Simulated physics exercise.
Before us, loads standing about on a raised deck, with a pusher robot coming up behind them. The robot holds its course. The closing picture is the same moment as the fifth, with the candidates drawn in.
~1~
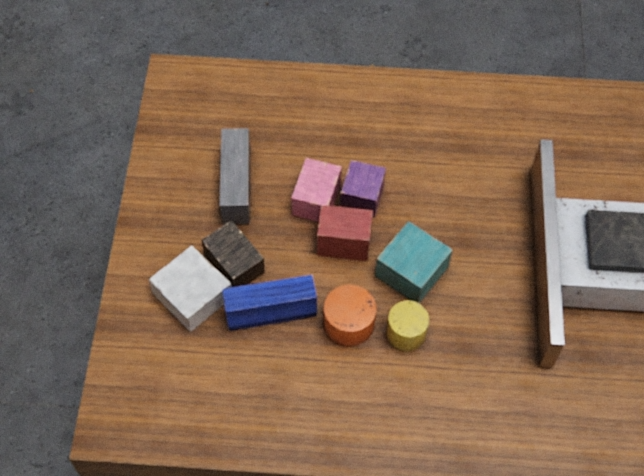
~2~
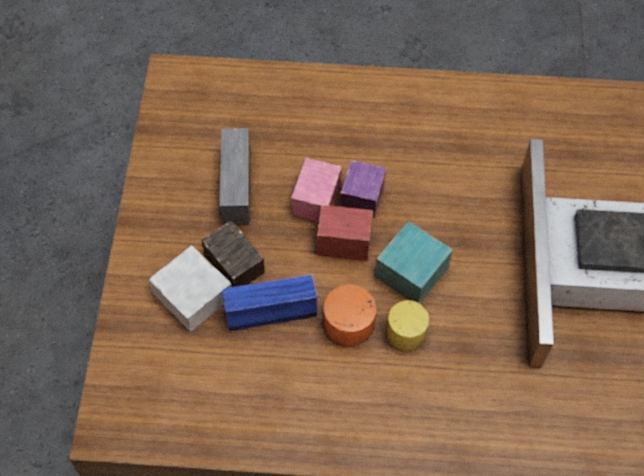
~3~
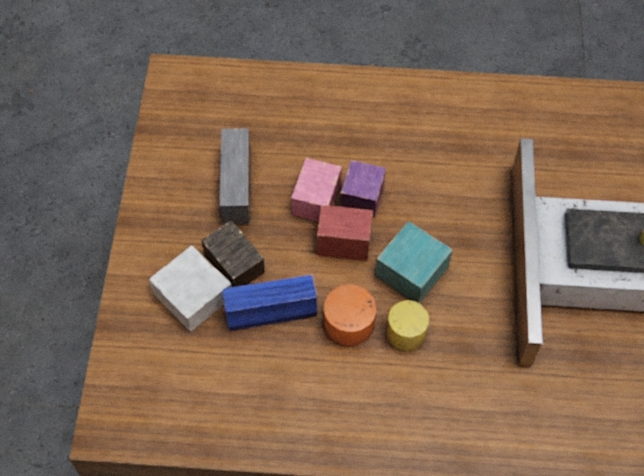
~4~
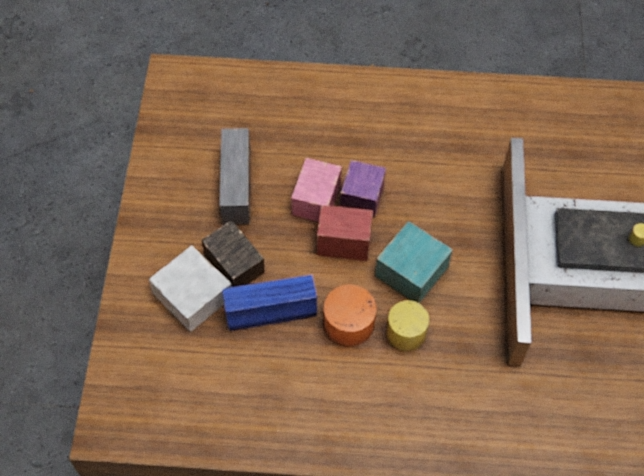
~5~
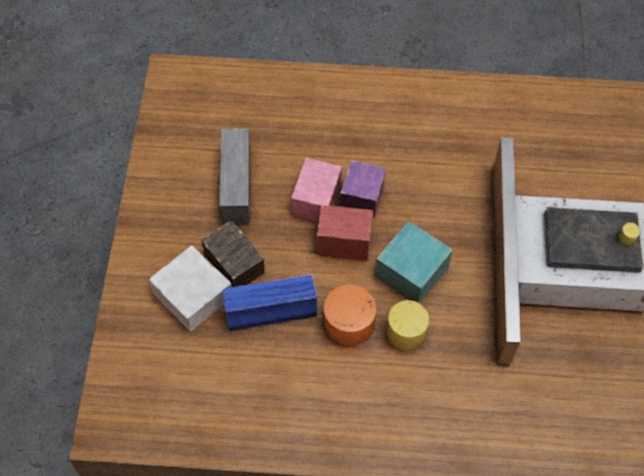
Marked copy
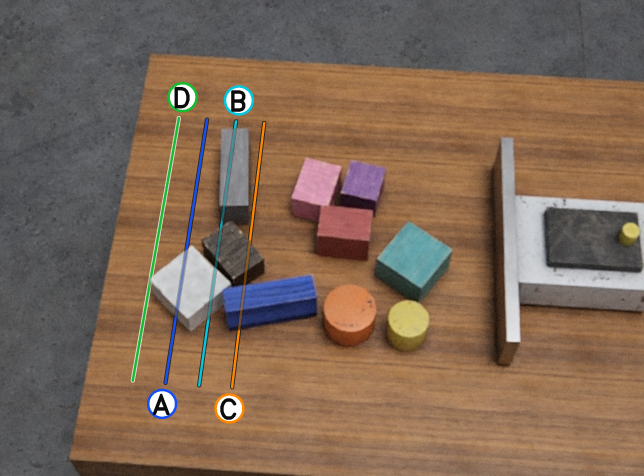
To begin with, a cluster of colourful blocks and two round canisters stands on a wooden deck, with a pusher robot at the right behind an upright plate. The robot then creeps steadily left toward the cluster, more of its body coming into view, while the loads stay still and untouched.
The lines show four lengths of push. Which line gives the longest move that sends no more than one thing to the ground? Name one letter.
No second one falls up to B.
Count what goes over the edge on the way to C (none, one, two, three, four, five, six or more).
The count is none.
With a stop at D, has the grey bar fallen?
Yes.
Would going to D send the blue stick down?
Yes.
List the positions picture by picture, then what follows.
In the first frame, white crate (192, 288); pink crate (317, 191); blue stick (270, 304).
In the second frame, robot (618, 240); black crate (234, 257).
In the third frame, robot (606, 239); turquoise crate (413, 263).
In the fourth frame, robot (596, 239); purple crate (363, 189).
In the fifth frame, robot (586, 238); orange canister (349, 315); white crate (192, 288); pink crate (317, 191).
On the marked copy, A at (188, 241); B at (219, 243); C at (249, 245); D at (158, 239).
Following B. Soon after the start, robot (481, 232); yellow canister (372, 331); orange canister (328, 319).
Later, robot (375, 225); white crate (178, 291); grey bar (214, 175).
In the end, robot (295, 220); white crate (110, 293); grey bar (141, 170); none fallen.
As for the rest, A drops two; C is within the limit but short; D drops five.
